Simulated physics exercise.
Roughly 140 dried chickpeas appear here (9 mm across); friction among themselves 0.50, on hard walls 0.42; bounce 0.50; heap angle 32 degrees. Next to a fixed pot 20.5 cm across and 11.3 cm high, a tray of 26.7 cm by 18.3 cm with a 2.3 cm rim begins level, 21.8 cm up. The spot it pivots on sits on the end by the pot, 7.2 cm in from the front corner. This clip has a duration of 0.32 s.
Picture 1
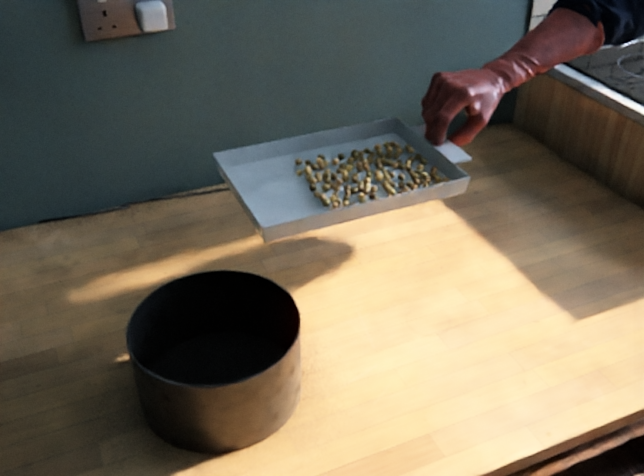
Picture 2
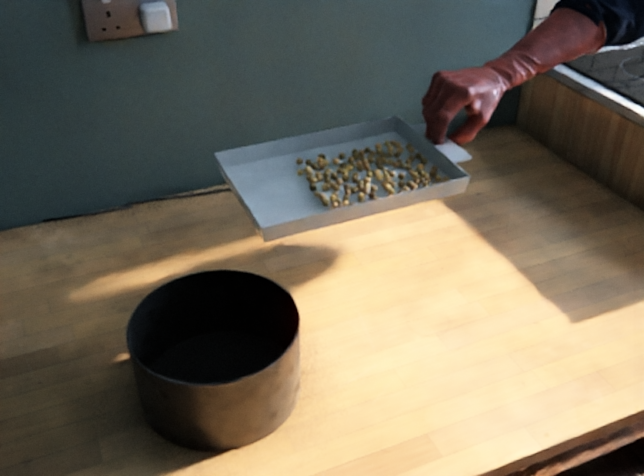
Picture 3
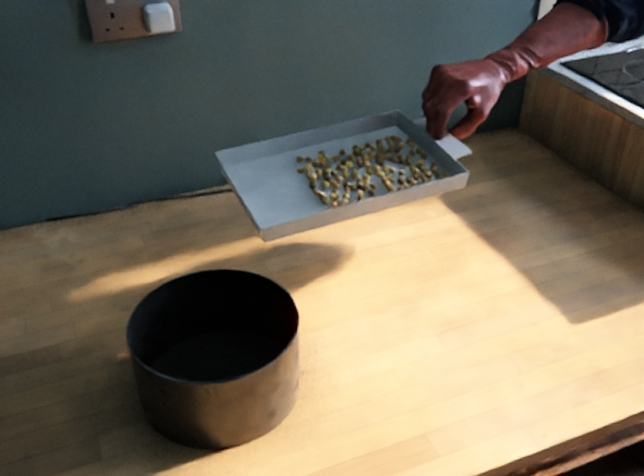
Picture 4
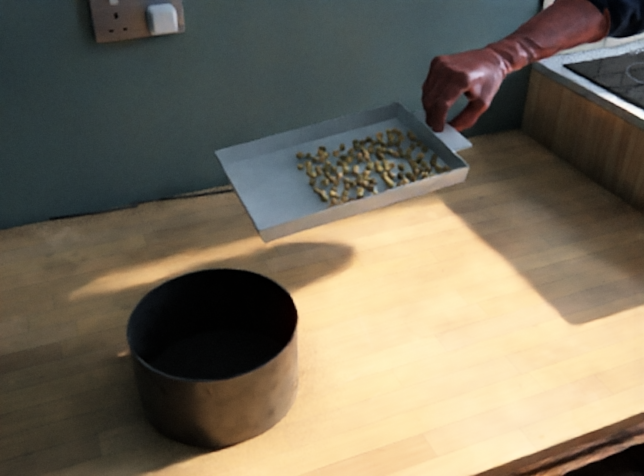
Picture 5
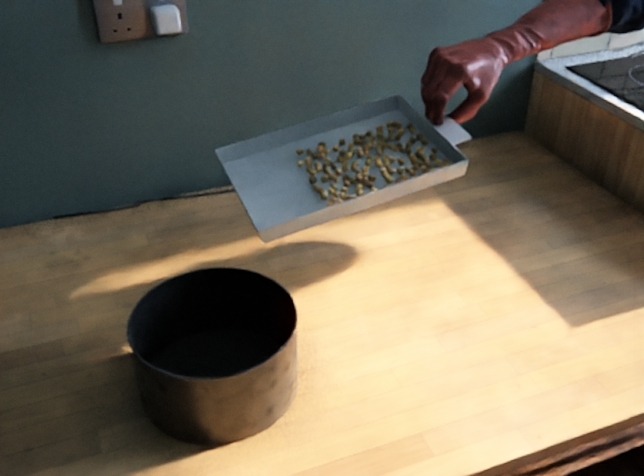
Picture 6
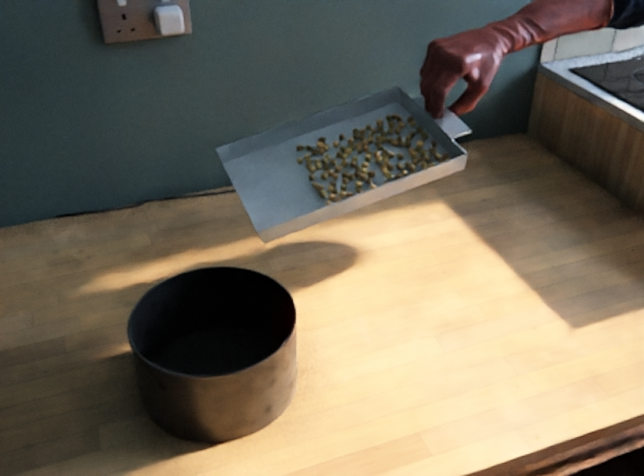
A pale wooden worktop against a dark green wall with a socket, seen from slightly above, catches a patch of warm sunlight. A reddish-brown gloved hand at the right holds a shallow grey tray of small yellowish and dark pieces, up and right of a dark round pot. The hand slowly raises the tray's right end, tilting it gently toward the left, while the view drifts very slightly.
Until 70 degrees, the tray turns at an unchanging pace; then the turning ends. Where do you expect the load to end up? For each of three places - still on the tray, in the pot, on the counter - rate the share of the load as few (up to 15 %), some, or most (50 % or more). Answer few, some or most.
Left on the tray: Most; pot: Few; counter: Few.
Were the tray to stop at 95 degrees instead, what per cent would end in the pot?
That would give about 95 per cent.
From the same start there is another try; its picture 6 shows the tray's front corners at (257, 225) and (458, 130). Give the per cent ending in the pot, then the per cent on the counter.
Final per cent - pot 5, counter 0.
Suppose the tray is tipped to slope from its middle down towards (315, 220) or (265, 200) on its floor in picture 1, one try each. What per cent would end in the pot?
Roughly 0 % for the first direction, roughly 5 % for the second.
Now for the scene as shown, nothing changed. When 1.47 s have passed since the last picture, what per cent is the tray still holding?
About 100 per cent.
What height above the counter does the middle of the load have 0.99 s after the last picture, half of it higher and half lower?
About 24 cm.
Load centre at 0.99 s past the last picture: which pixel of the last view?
Roughly (276, 202).
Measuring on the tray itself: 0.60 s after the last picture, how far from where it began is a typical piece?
Roughly 12 cm.
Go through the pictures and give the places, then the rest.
Tray tilt 0 degrees, front corners at (265, 225) and (467, 176); middle of the pieces at (369, 176); pot at (214, 323), in the first frame.
Tray tilt 1 degrees, front corners at (264, 225) and (466, 176); middle of the pieces at (369, 175), in the second frame.
Tray tilt 3 degrees, front corners at (263, 226) and (466, 171), lowest corner left front; middle of the pieces at (369, 172), in the third frame.
Tray tilt 6 degrees, front corners at (262, 227) and (465, 165), lowest corner left front; middle of the pieces at (369, 168), in the fourth frame.
Tray tilt 9 degrees, front corners at (261, 228) and (464, 159), lowest corner left front; middle of the pieces at (369, 163), in the fifth frame.
Tray tilt 12 degrees, front corners at (260, 229) and (463, 154), lowest corner left front; middle of the pieces at (368, 159); pot at (213, 316), in the sixth frame.
Then, 0.60 s after the last picture, tilt 40 degrees; the tray holds 100 %, the pot 0 %.
Then, 0.99 s after the last picture, tilt 57 degrees; the tray holds 100 %, the pot 0 %.
Then, 1.47 s after the last picture, tilt 70 degrees; the tray holds 100 %, the pot 0 %.
In the end, tray 100 %, pot 0 %, counter 0 %.
